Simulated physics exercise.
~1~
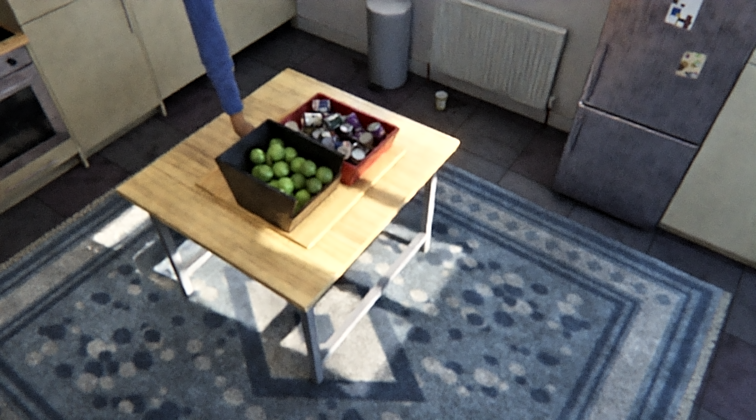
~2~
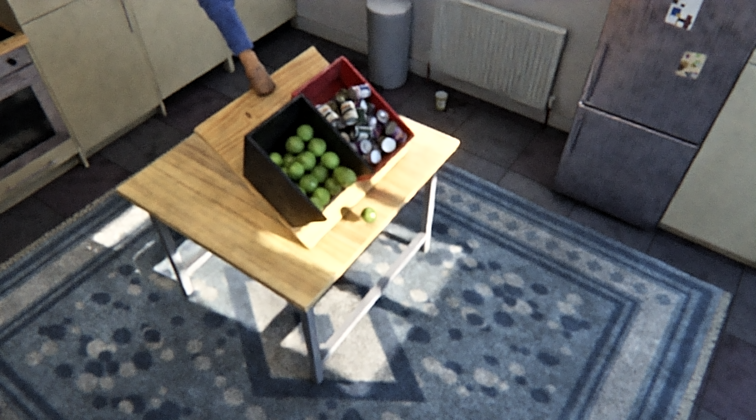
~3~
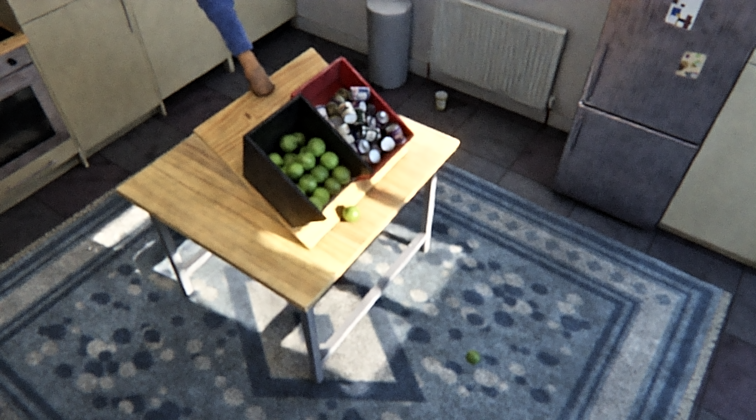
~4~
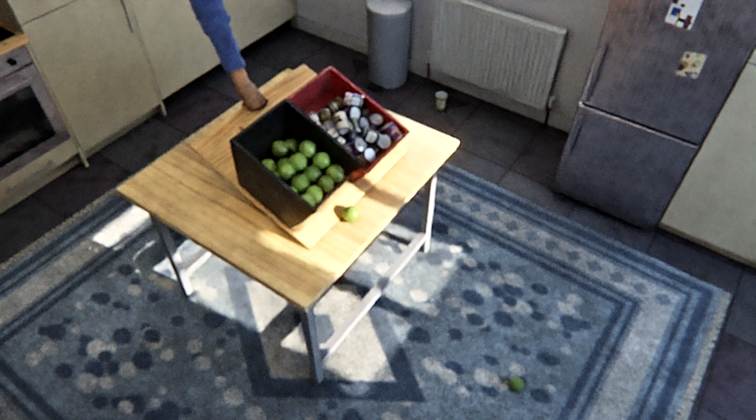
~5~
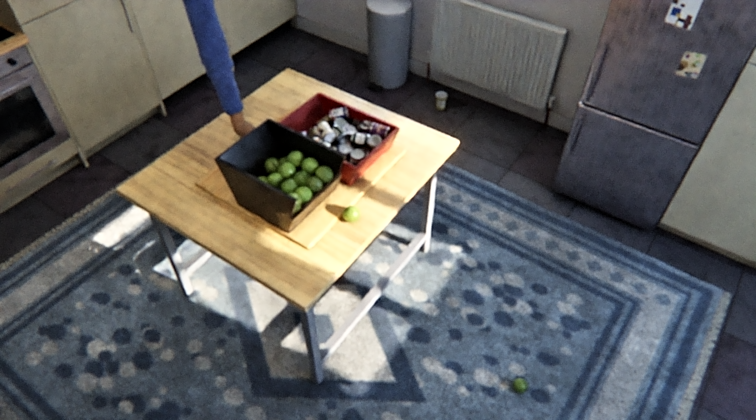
Arm tilting a board carrying black and red tubs, spilling two green apples, one onto the rug, then lowering it flat.
